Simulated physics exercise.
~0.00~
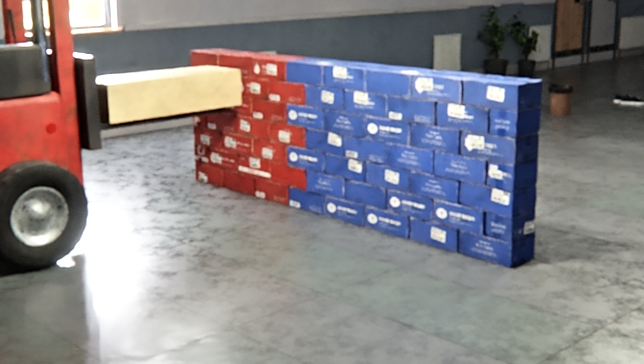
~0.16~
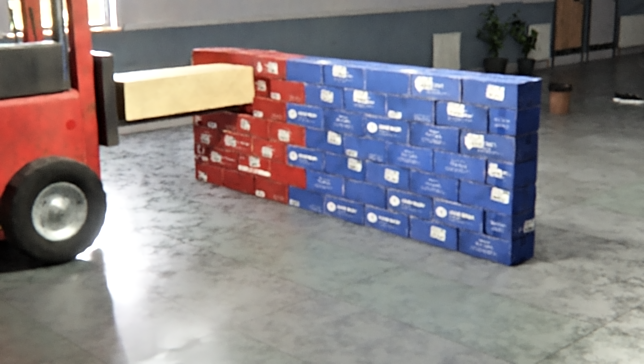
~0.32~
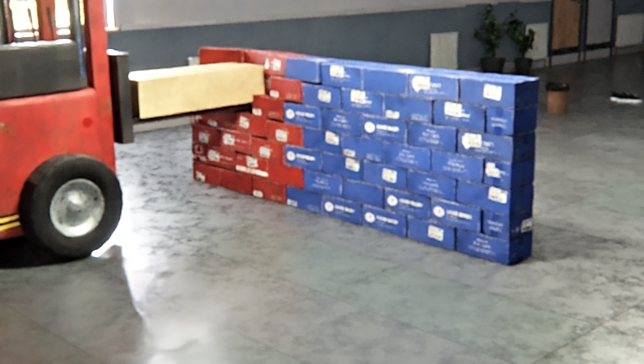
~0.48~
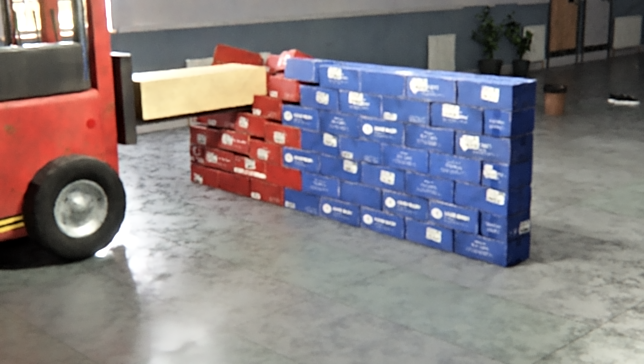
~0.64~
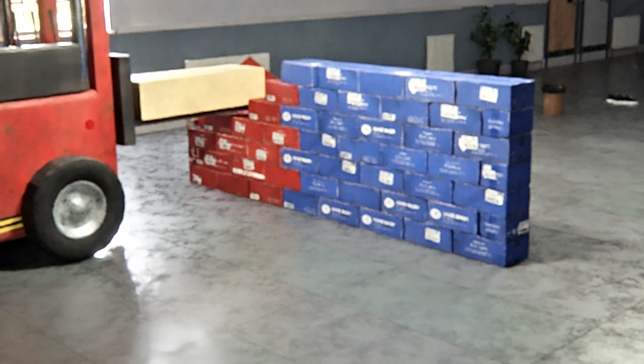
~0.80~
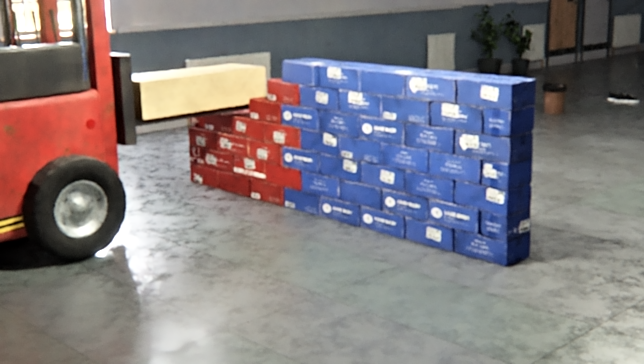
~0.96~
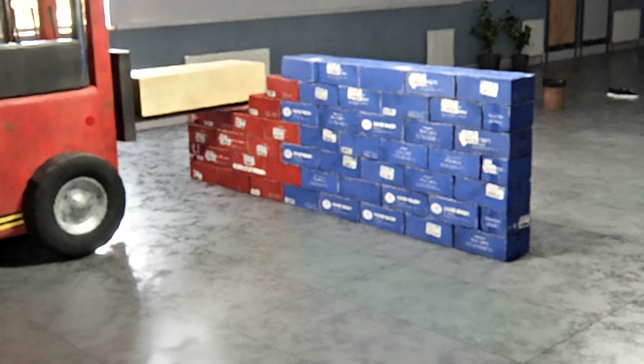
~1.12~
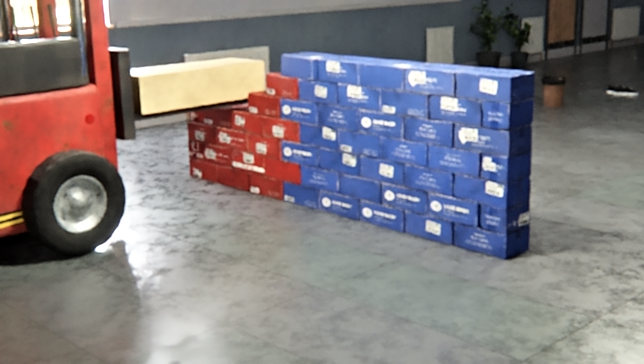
A red forklift at the left, carrying a long pale block, rolls right across the grey floor of a large hall, seen from the side by a slightly swaying camera. Ahead stands a brick-patterned wall of boxes, red at the near-left end and blue along the rest, with potted plants behind. The block pushes into the upper red boxes, and the forklift stops. The top red boxes shift, tilt and drop out of sight behind the wall. At the end the forklift stands still beside a lowered, stepped red section, while the blue section remains upright.
